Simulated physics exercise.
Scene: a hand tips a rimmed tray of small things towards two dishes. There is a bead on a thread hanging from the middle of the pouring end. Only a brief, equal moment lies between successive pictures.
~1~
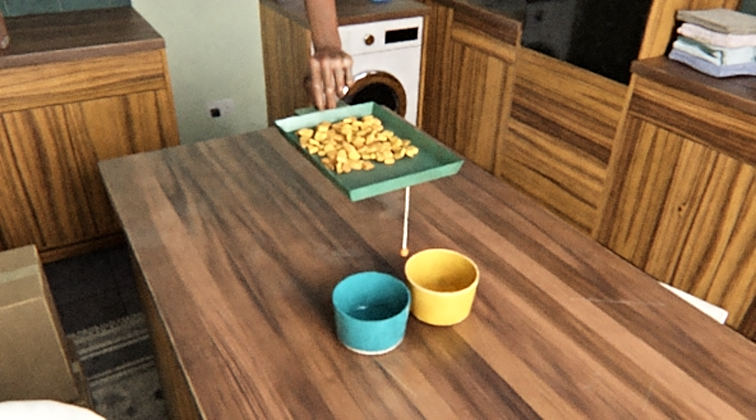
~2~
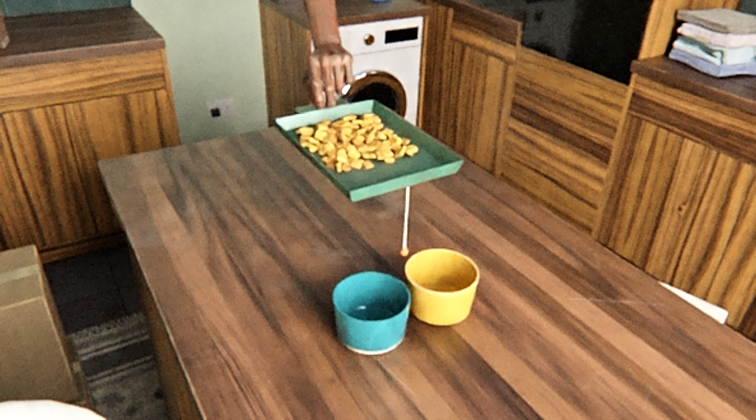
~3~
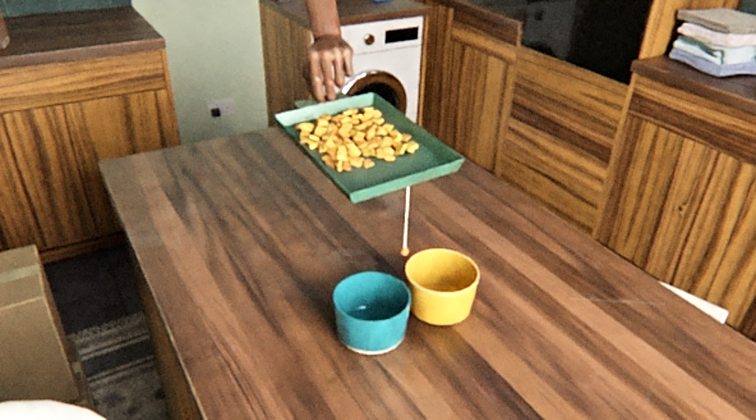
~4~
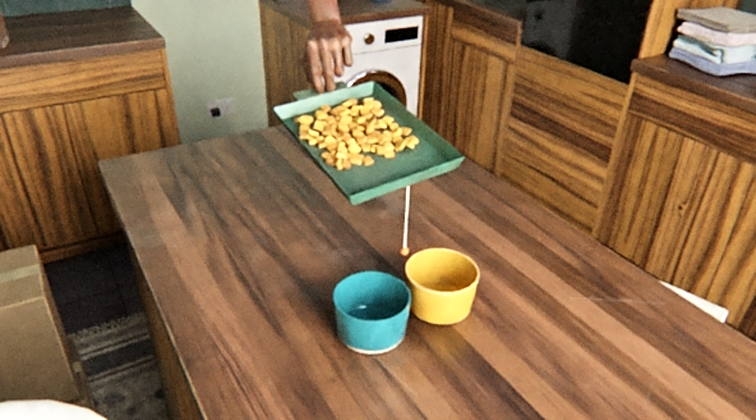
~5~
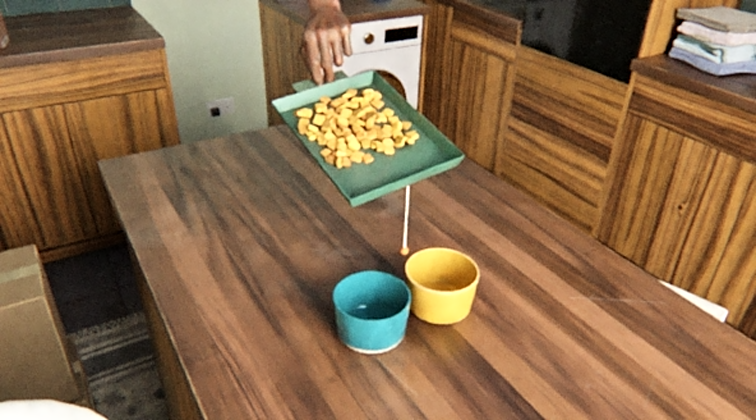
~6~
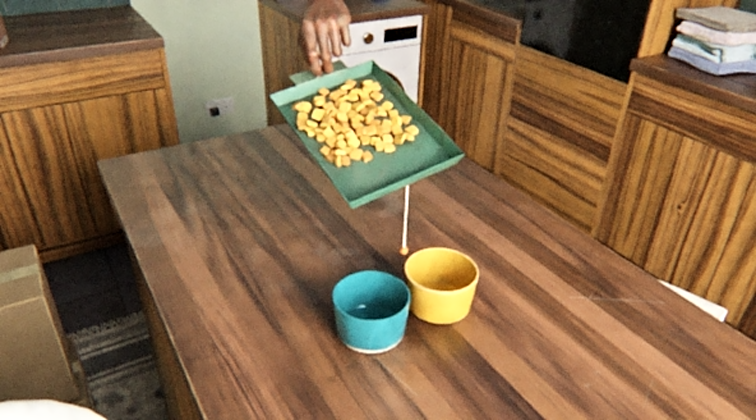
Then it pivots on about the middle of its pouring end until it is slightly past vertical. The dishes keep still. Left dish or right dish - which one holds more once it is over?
The left one holds more.
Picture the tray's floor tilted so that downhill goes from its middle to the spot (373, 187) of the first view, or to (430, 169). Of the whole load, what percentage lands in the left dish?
I'd expect around 80 in a hundred first and around 0 in a hundred second.
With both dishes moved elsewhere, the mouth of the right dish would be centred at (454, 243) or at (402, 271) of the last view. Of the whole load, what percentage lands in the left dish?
In turn 30 and 30 in a hundred.
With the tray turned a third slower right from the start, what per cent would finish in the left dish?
Something like 60 percent, give or take.
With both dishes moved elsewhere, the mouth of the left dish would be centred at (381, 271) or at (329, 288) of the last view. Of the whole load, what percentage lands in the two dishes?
You'd get near 60 percent first and near 70 percent next.
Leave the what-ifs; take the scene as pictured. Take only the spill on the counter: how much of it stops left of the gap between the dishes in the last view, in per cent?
About 100 %.
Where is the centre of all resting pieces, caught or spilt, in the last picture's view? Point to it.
The centre ends up roughly at (355, 320).
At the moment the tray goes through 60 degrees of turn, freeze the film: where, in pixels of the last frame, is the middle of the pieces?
Its middle sits at about pixel (358, 172).
Soon, tray tipped steeply; all on the tray.
A while on, tray tipped right over; about a third on the tray; about a third in the left dish; a small part outside both; about a quarter in the air.
Towards the end, tray tipped past a quarter turn; about two thirds in the left dish; about a third outside both.
Finally, tray tipped past a quarter turn; about two thirds in the left dish; none in the right dish; about a third outside both.
